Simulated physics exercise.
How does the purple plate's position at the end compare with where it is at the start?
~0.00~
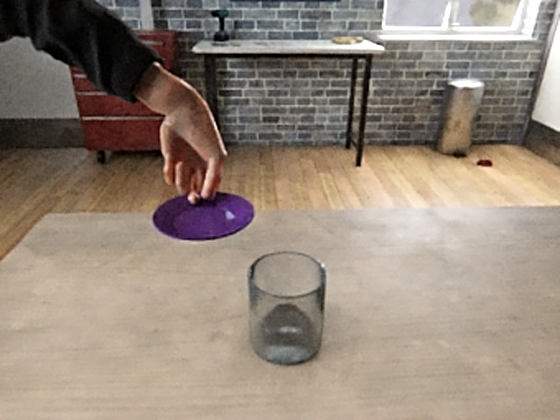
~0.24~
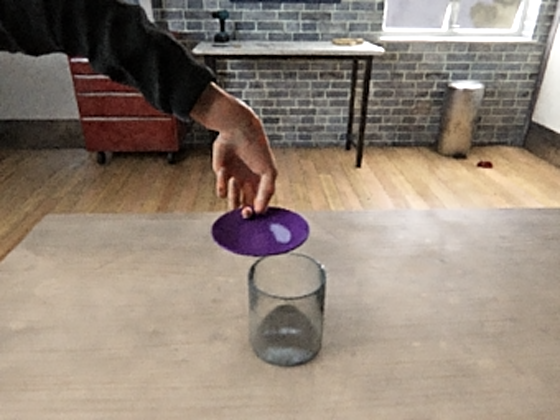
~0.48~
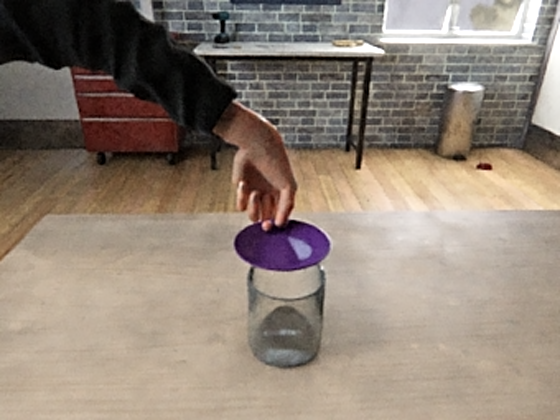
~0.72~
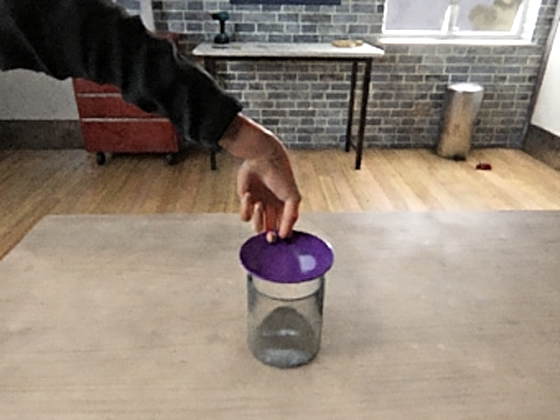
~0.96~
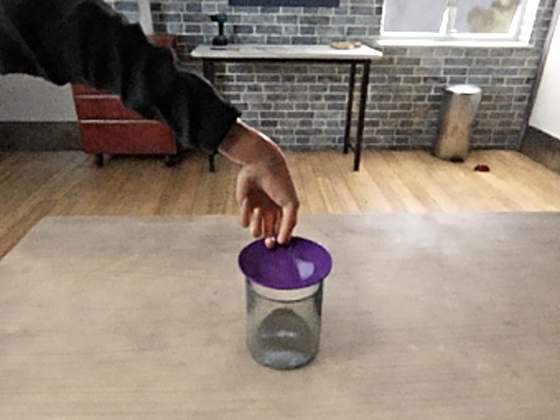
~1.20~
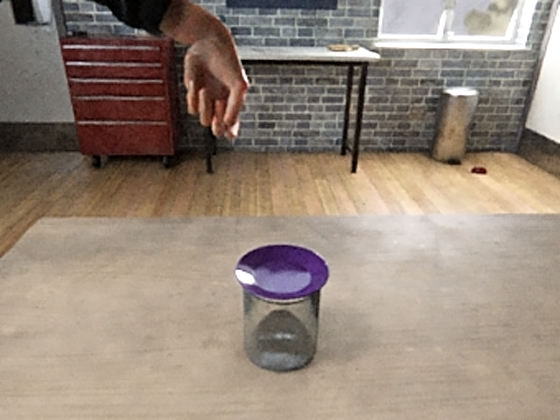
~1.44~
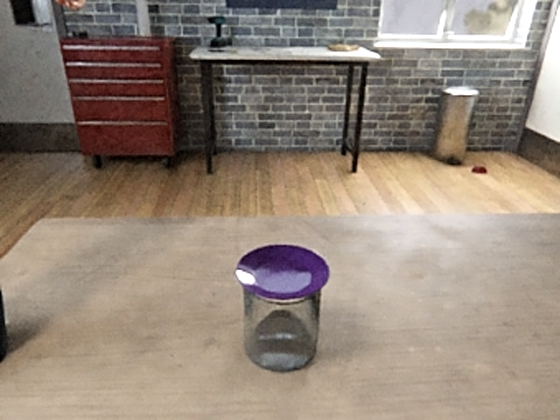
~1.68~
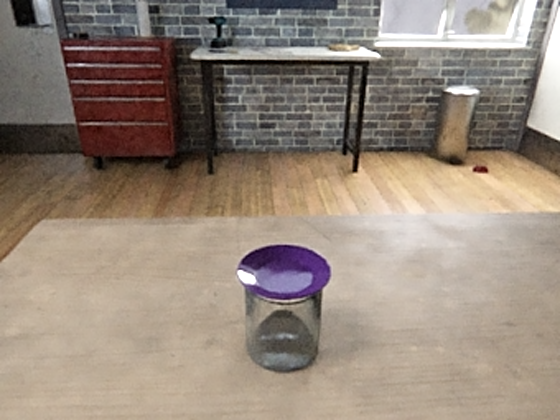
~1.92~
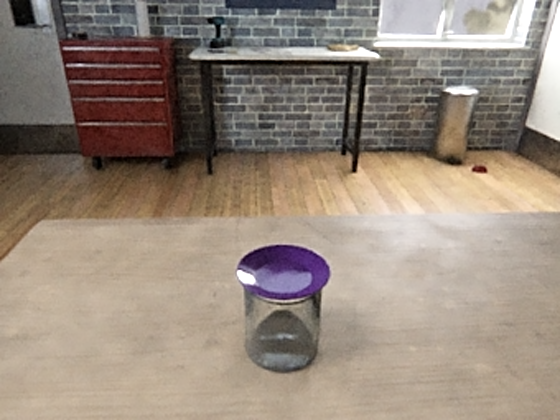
At the start the purple plate is held in the air above and to the left of the glass. By the end it is farther right and lower, resting on the rim of the glass.
